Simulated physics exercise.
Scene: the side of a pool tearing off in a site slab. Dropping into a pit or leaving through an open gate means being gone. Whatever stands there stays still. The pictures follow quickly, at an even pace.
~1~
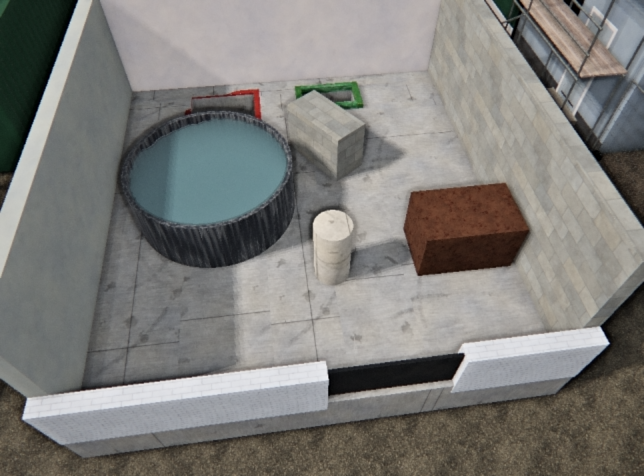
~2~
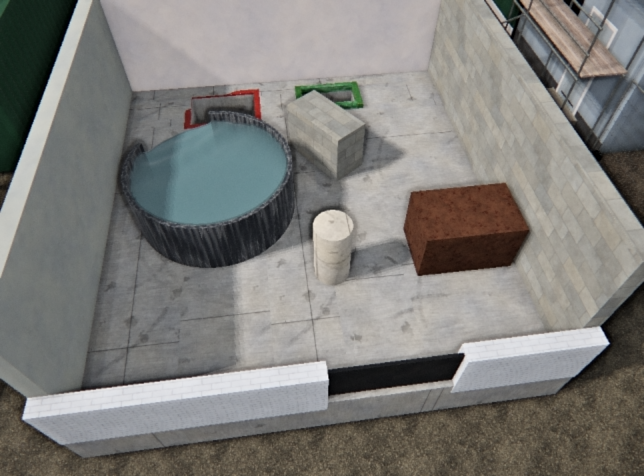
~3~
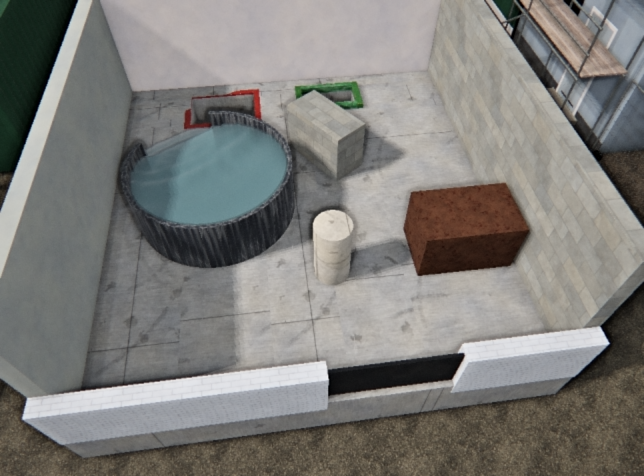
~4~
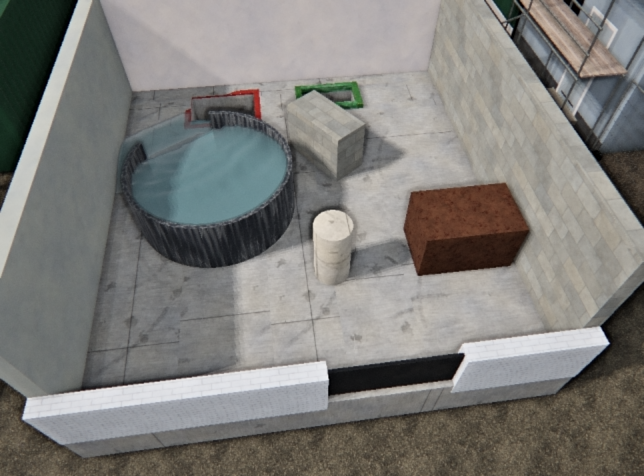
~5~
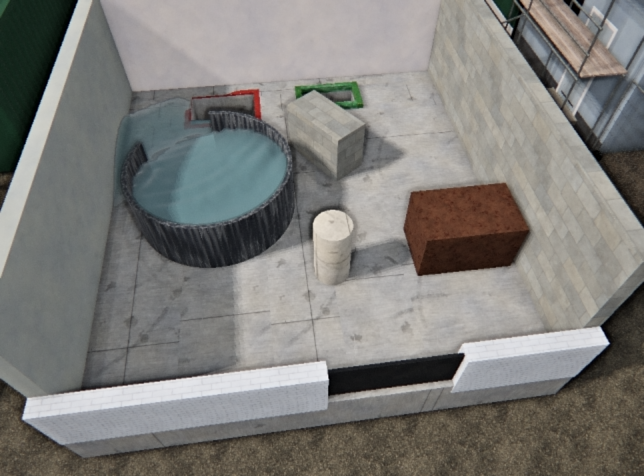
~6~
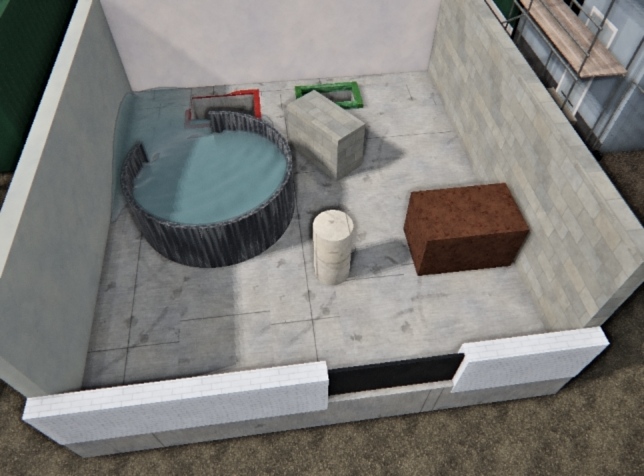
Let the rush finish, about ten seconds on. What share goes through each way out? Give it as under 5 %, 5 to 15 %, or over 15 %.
Shares - through the gate, under 5 %; through the red pit, over 15 %; through the green pit, under 5 %.
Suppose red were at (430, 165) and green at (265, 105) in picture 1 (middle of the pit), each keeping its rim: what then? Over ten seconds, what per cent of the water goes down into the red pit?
Share for red, in per cent: 20.
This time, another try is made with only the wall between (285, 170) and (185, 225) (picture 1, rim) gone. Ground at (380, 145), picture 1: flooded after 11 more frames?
Check at the given point: Unwetted.
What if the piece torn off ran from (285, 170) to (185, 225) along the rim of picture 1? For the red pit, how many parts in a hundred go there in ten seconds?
Red: About 12 %.
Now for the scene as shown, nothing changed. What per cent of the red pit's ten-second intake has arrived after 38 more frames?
Some 80 per cent.
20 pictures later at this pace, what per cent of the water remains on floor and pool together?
66 per cent.
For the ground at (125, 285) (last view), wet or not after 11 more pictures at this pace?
That place: Swamped.
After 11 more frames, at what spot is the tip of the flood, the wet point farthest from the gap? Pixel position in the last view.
Close to (335, 82).
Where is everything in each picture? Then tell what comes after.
The first picture shows still water in the pool at (209, 167).
In the second picture, the front is at a hidden place, out from the gap on the pool's far side.
In the third picture, the front is at a hidden place, out from the gap on the pool's far side.
In the fourth picture, the front is at (180, 116), out from the gap on the pool's far side.
In the fifth picture, the front is at (173, 101), out from the gap on the pool's far side.
In the sixth picture, the front is at (139, 93), out from the gap on the pool's far side.
A moment on, water covers 15 % of the floor; the gate 0 %, the red pit 5 %, the green pit 0 %.
Next, water covers 20 % of the floor; the gate 0 %, the red pit 15 %, the green pit 0 %.
Then, water covers 30 % of the floor; the gate 0 %, the red pit 33 %, the green pit 0 %.
Later, water covers 50 % of the floor; the gate 0 %, the red pit 51 %, the green pit 1 %.
In the end, water covers 70 % of the floor; the gate 0 %, the red pit 64 %, the green pit 1 %.
